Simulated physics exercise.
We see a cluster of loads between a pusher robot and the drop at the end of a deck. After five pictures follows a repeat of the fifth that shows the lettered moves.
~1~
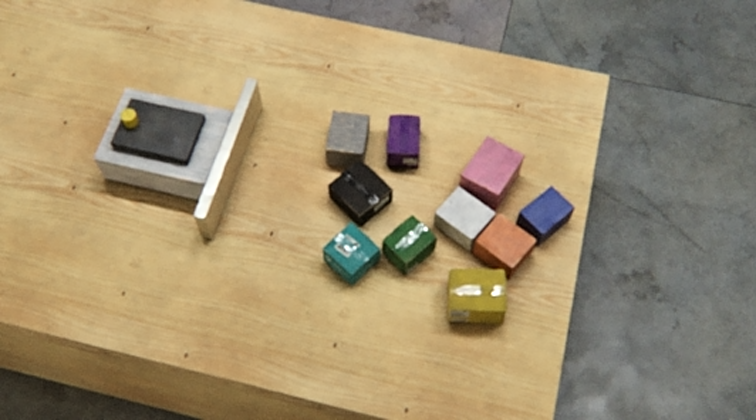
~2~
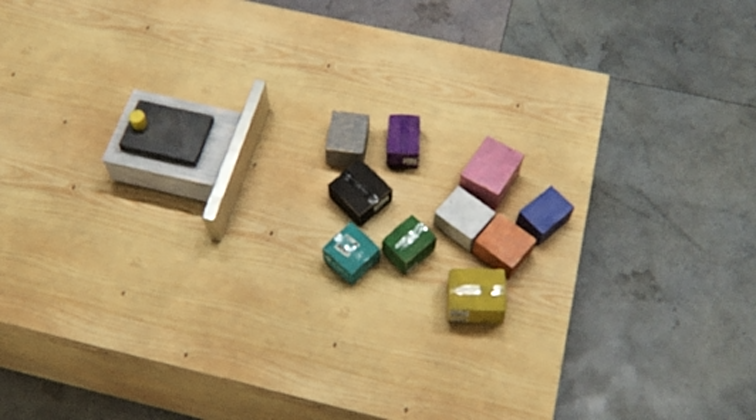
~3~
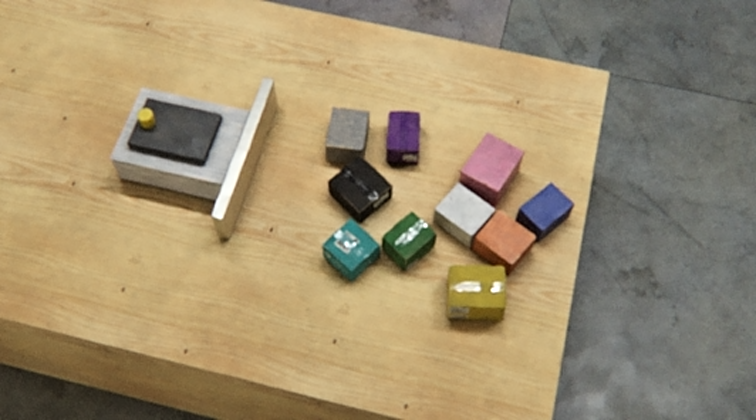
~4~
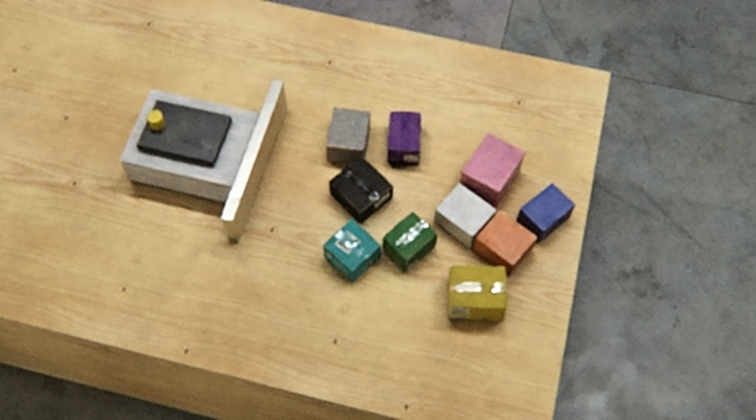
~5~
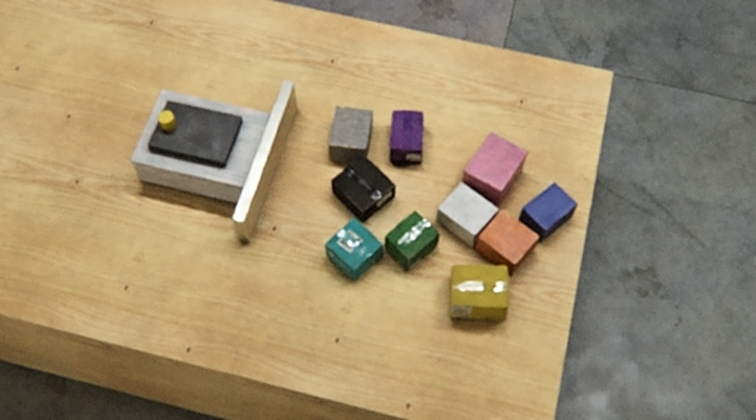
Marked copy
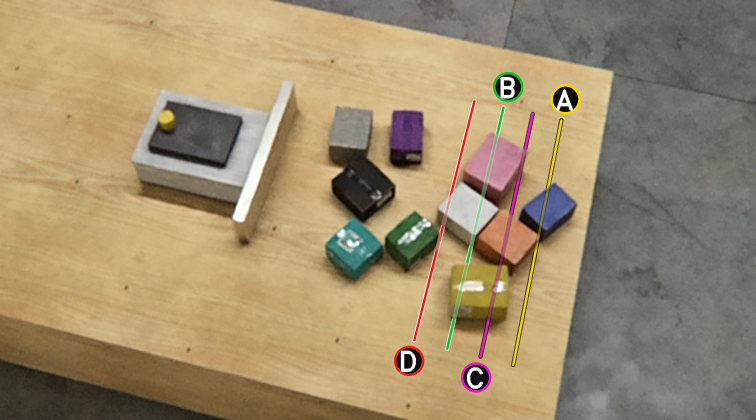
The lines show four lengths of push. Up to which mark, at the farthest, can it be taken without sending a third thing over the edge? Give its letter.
No third one falls up to B.
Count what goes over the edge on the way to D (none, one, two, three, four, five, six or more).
The count is none.
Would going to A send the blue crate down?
By then, yes.
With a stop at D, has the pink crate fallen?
No.
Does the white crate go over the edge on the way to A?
By then, yes.
On the copy, A at (539, 234); B at (477, 220); C at (508, 227); D at (446, 213).
On B. First, robot (276, 151); purple box (416, 139); grey crate (380, 141).
Then, robot (352, 168); blue crate (552, 214); orange crate (536, 253).
Finally, robot (411, 181); blue crate over the edge; orange crate over the edge; two fallen.
By contrast, A drops seven; C drops four; D is within the limit but short.
